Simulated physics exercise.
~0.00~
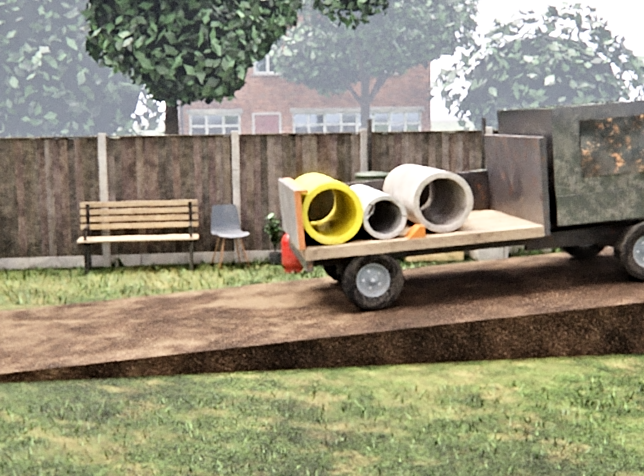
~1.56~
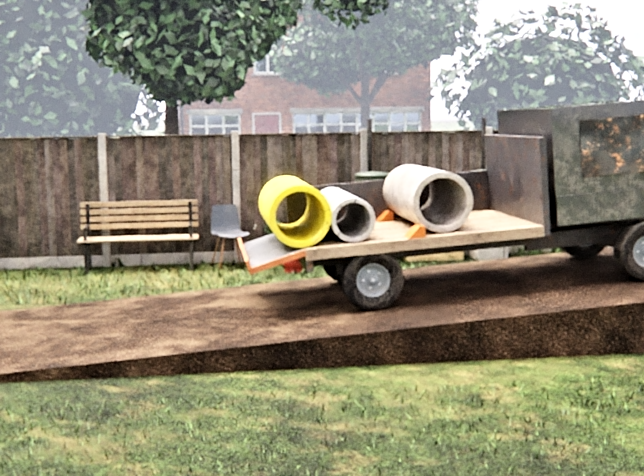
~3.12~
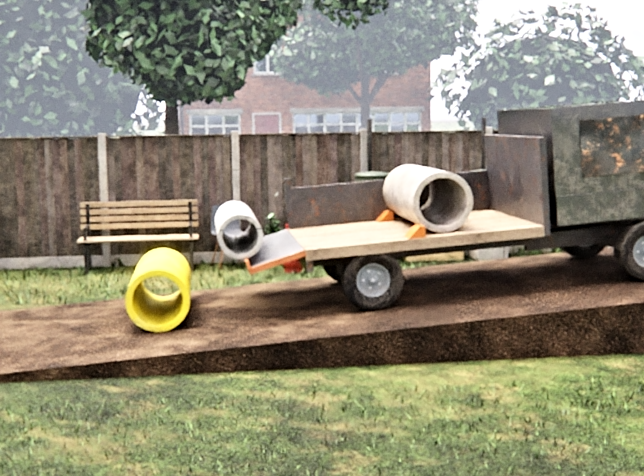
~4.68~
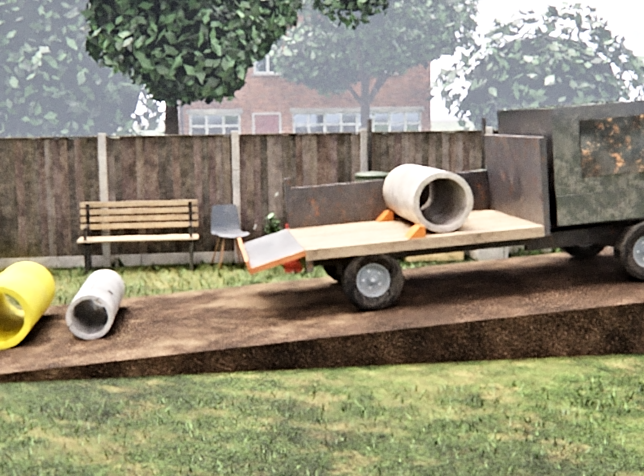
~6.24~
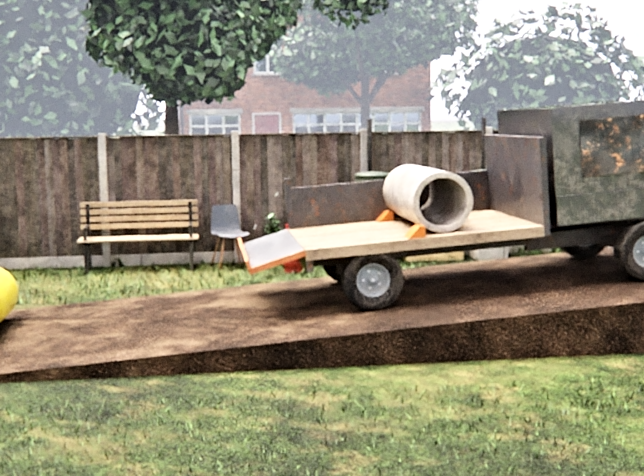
A bright yellow pipe and two grey concrete pipes lie on the flat bed of a dark truck, seen from the side as it stands nose-up to the right on a dirt ramp. Behind are a wooden fence, a bench, a grey chair and trees. The tailgate swings down at the left, and the yellow pipe rolls out onto it. It drops off to the ramp, with the smaller grey pipe following. Both roll away down the slope to the left, the yellow one ahead. The larger grey pipe stays on the bed against an orange chock, while the others leave the truck behind.
